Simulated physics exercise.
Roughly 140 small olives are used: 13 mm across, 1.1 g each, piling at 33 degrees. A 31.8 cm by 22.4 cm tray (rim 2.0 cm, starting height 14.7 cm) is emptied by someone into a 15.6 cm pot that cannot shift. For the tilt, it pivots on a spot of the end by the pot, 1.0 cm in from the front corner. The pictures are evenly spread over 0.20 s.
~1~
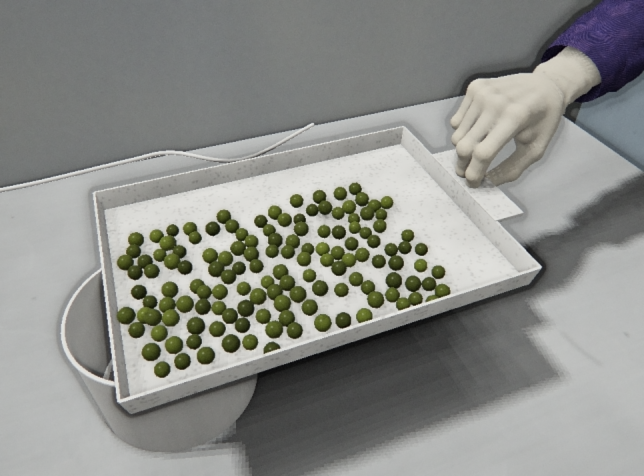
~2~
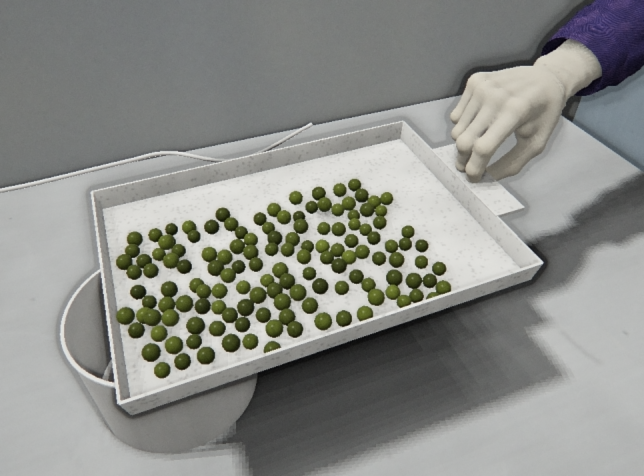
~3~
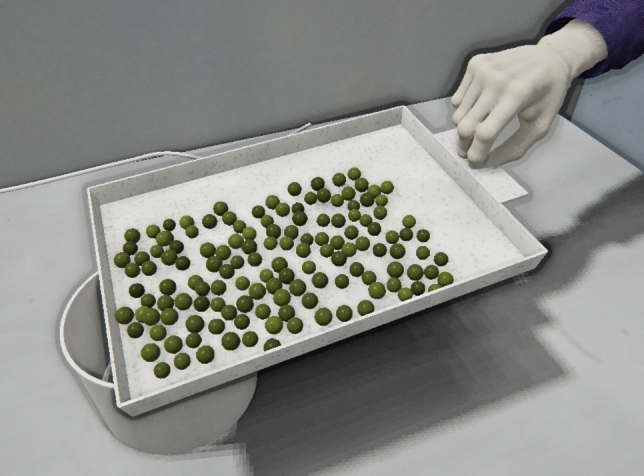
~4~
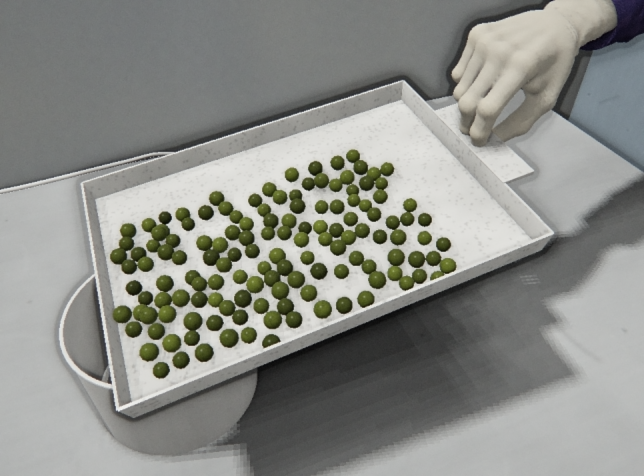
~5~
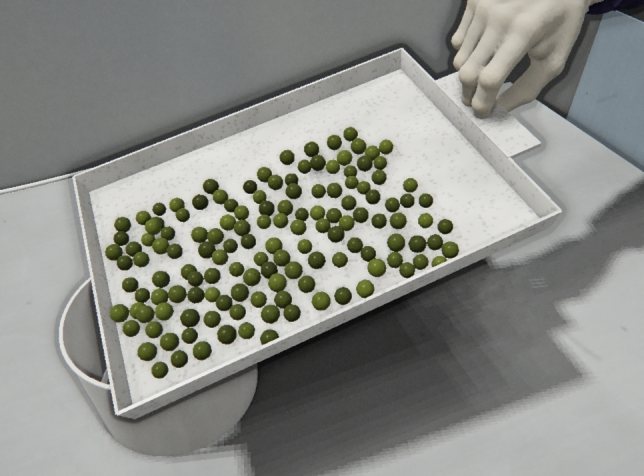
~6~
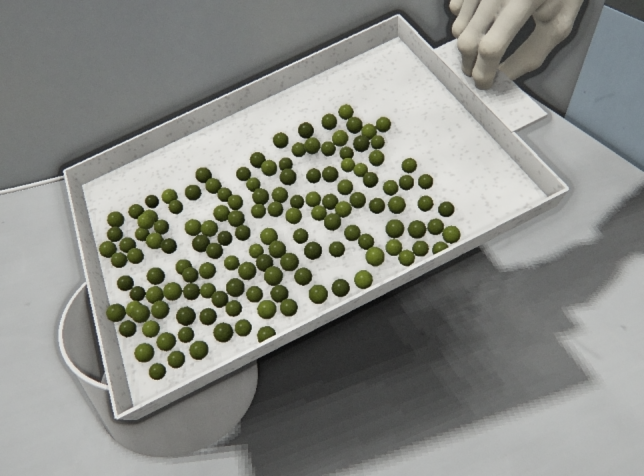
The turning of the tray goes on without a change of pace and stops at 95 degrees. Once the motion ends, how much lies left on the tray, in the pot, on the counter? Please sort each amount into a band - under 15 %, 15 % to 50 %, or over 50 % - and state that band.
Tray: Under 15 %; pot: Under 15 %; counter: Over 50 %.
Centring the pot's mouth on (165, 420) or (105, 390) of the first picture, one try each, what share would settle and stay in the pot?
I'd say some 35 per cent for the first and some 45 per cent for the second.
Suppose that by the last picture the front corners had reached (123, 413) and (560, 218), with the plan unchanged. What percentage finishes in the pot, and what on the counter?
Split: Pot = 0, counter = 100.
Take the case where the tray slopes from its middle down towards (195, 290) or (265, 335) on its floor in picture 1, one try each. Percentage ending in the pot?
Estimate: Some 0 % and some 0 % respectively.
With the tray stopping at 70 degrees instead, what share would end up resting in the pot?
Roughly 0 %.
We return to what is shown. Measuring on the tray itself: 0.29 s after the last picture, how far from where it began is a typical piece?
It has moved some 5 cm from its start.
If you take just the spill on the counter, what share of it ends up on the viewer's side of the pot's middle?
I'd put it at around 100 per cent.
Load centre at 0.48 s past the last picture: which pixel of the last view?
Roughly pixel (91, 330).
Then, 0.29 s after the last picture, tilt 56 degrees; the tray holds 100 %, the pot 0 %.
Then, 0.48 s after the last picture, tilt 81 degrees; the tray holds 95 %, the pot 0 %.
Then, 0.79 s after the last picture, tilt 95 degrees; the tray holds 15 %, the pot 0 %.
In the end, tray 0 %, pot 0 %, counter 100 %.
